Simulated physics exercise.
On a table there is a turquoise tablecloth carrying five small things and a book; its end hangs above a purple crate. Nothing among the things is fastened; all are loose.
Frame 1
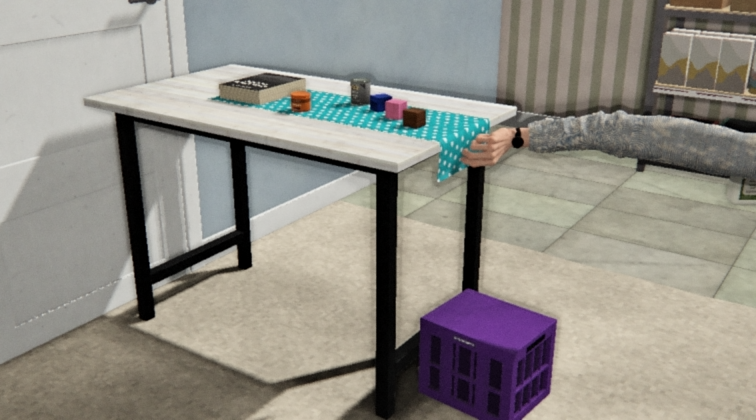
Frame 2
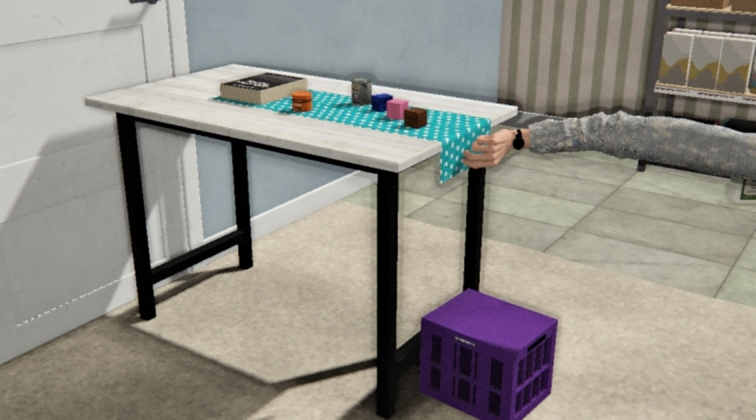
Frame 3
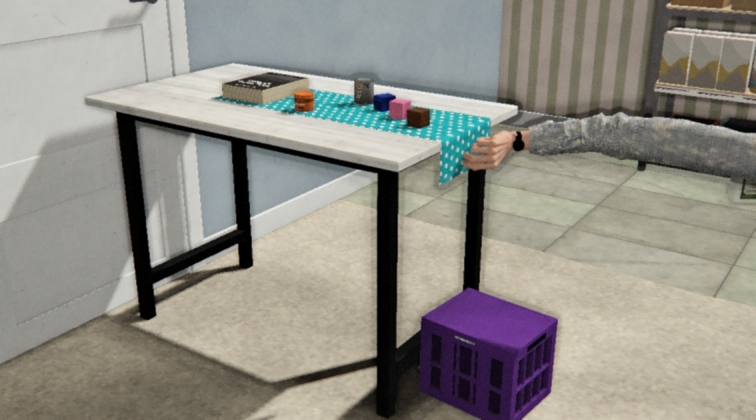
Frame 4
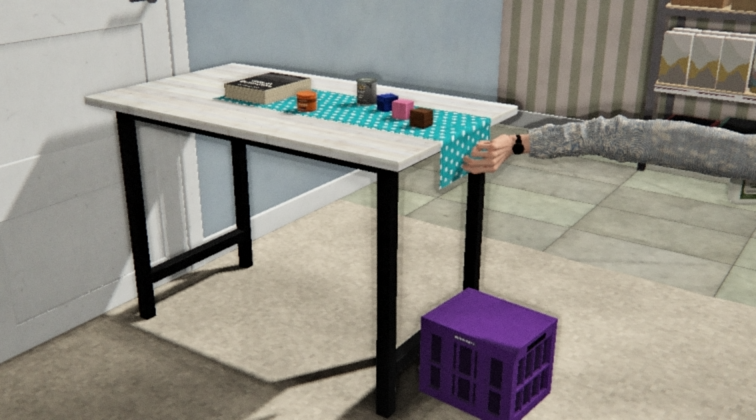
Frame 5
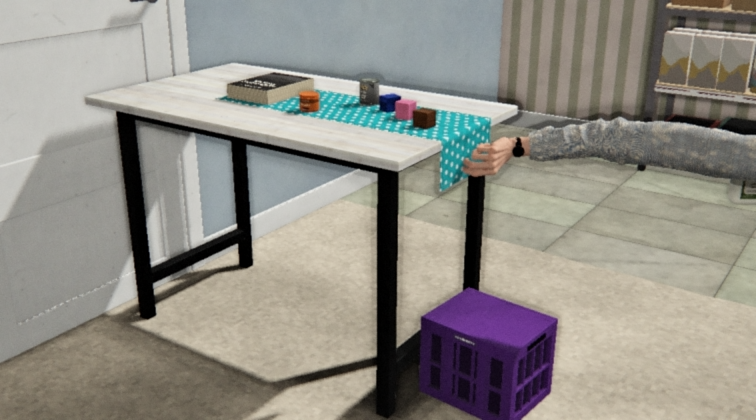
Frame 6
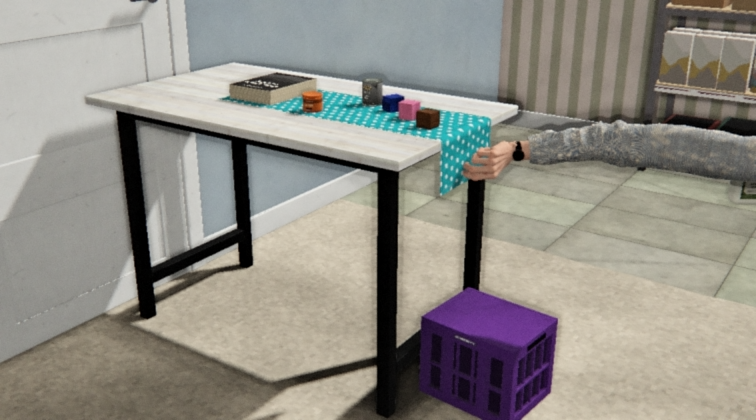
The clip shows a hand at the right gripping the hanging end of a turquoise cloth on a table and slowly drawing it down, while a book and five small objects shift slightly to the right above a purple crate.
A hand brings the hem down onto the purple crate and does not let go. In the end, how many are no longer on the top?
Off the top: Four.
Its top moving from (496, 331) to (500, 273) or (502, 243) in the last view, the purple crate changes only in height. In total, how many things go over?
Respectively 2 and 1.
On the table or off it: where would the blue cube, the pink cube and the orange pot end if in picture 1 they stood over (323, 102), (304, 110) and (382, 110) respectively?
Blue cube: Still up. Pink cube: Still up. Orange pot: Off.
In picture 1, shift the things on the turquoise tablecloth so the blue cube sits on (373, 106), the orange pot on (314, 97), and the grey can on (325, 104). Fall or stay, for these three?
The blue cube ends up off the top, the orange pot ends up on top still, the grey can ends up on top still.
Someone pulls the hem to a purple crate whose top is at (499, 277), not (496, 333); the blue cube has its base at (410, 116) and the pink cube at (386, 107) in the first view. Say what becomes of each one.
In the end the blue cube is no longer on top and the pink cube is still on top.
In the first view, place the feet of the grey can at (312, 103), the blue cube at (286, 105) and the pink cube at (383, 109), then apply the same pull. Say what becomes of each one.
Start with the grey can, which is kept; next the blue cube, which is kept; last the pink cube, which is lost.
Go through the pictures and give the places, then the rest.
In the first picture, hem (438, 182); brown cube (415, 110); pink cube (396, 101); blue cube (381, 95); grey can (360, 80); orange pot (300, 93); top of the crate (496, 333).
In the second picture, hem (441, 183); brown cube (416, 110).
In the third picture, hem (439, 185); pink cube (400, 101).
In the fourth picture, hem (439, 189); blue cube (388, 95); top of the crate (496, 332).
In the fifth picture, hem (439, 192); grey can (369, 80).
In the sixth picture, hem (440, 196); brown cube (428, 111); pink cube (410, 102); blue cube (394, 96); grey can (373, 80); orange pot (312, 94).
Early on, hem near (465, 230); brown cube gone.
Midway, hem near (464, 264); brown cube and pink cube gone.
Near the end, hem on the crate; brown cube, pink cube and blue cube gone.
Finally, hem on the crate; brown cube, pink cube, blue cube and grey can gone. The answer is four.
